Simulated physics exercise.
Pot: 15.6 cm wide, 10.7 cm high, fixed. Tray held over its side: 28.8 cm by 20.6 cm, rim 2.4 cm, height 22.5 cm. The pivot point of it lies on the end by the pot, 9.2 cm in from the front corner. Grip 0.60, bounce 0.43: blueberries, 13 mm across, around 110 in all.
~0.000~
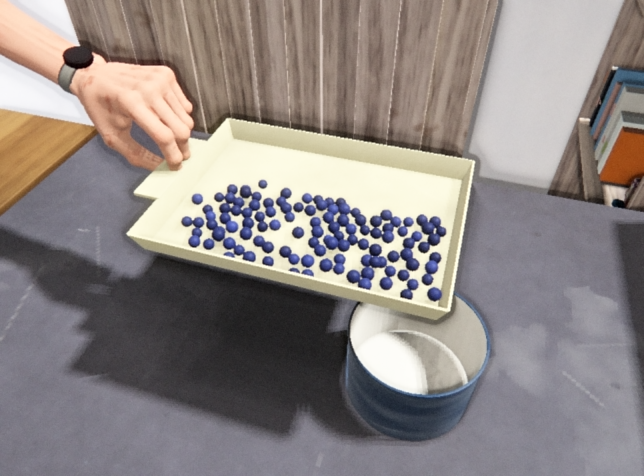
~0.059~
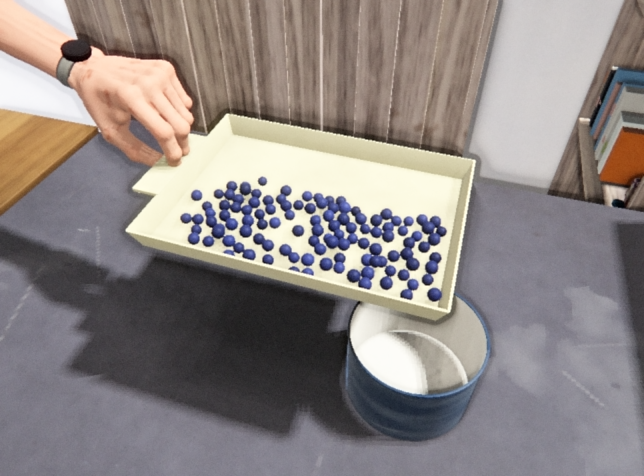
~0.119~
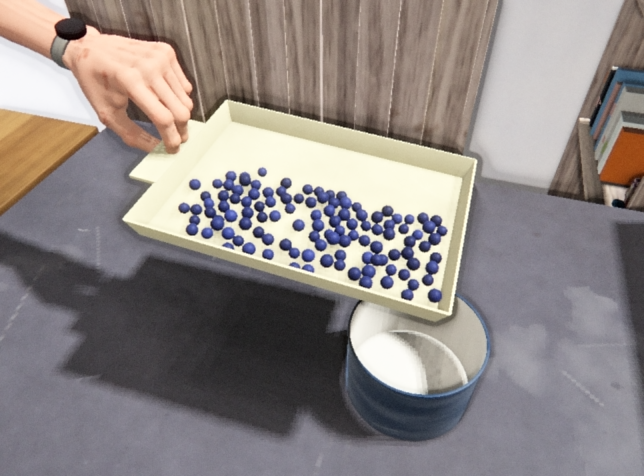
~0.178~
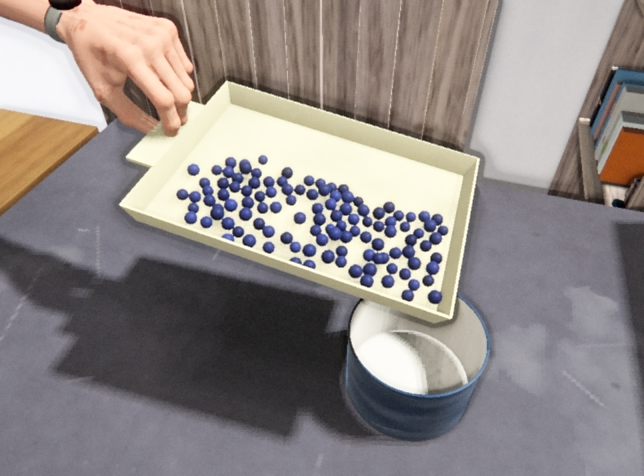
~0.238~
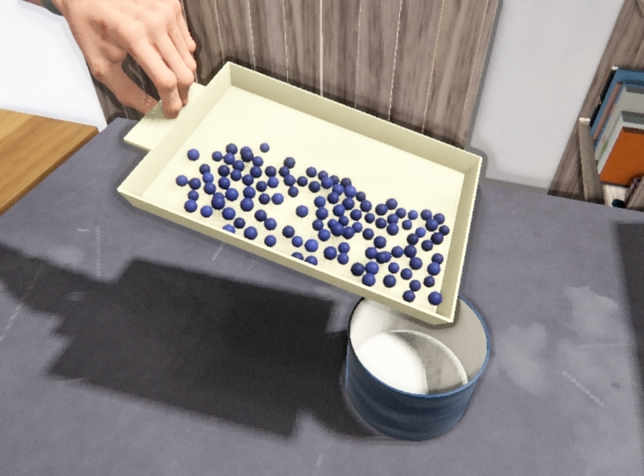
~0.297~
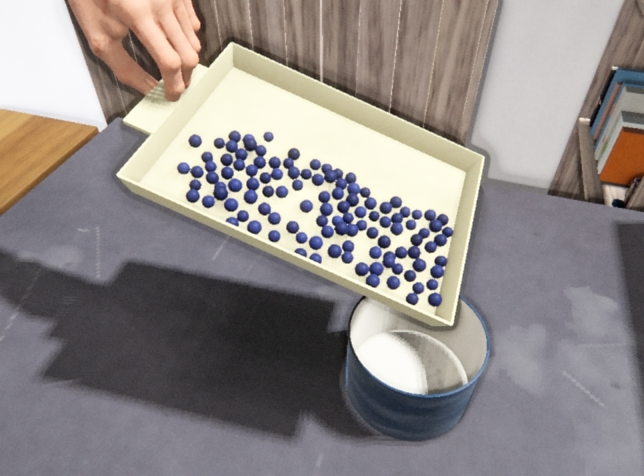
We see a hand at the left end of a cream tray scattered with dark blue balls, beside a blue pot. The hand raises that end, tilting the tray steadily toward the right while the balls shift only slightly.
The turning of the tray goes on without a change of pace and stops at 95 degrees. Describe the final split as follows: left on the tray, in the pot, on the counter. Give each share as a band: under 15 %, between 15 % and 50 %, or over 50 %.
Shares by band: Tray under 15 %, pot between 15 % and 50 %, counter over 50 %.
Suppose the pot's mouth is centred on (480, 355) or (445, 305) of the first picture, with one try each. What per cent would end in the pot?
Spot one: Some 75 per cent; spot two: Some 20 per cent.
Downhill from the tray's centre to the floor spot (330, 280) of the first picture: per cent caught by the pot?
Roughly 55 % of the pieces.
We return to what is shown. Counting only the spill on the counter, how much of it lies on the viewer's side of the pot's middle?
Some 90 per cent.
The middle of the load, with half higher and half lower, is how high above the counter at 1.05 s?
The halfway mark is near 28 cm.
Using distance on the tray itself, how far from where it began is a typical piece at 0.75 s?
5 cm.
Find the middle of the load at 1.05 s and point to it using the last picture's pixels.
Load centre: About (426, 247) px.
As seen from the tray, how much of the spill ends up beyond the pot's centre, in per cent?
100 %.
After 0.75 s, tilt 55 degrees; the tray holds 100 %, the pot 0 %.
After 1.05 s, tilt 79 degrees; the tray holds 100 %, the pot 0 %.
After 1.46 s, tilt 95 degrees; the tray holds 10 %, the pot 20 %.
In the end, at 2.5 s, tray 0 %, pot 30 %, counter 70 %.
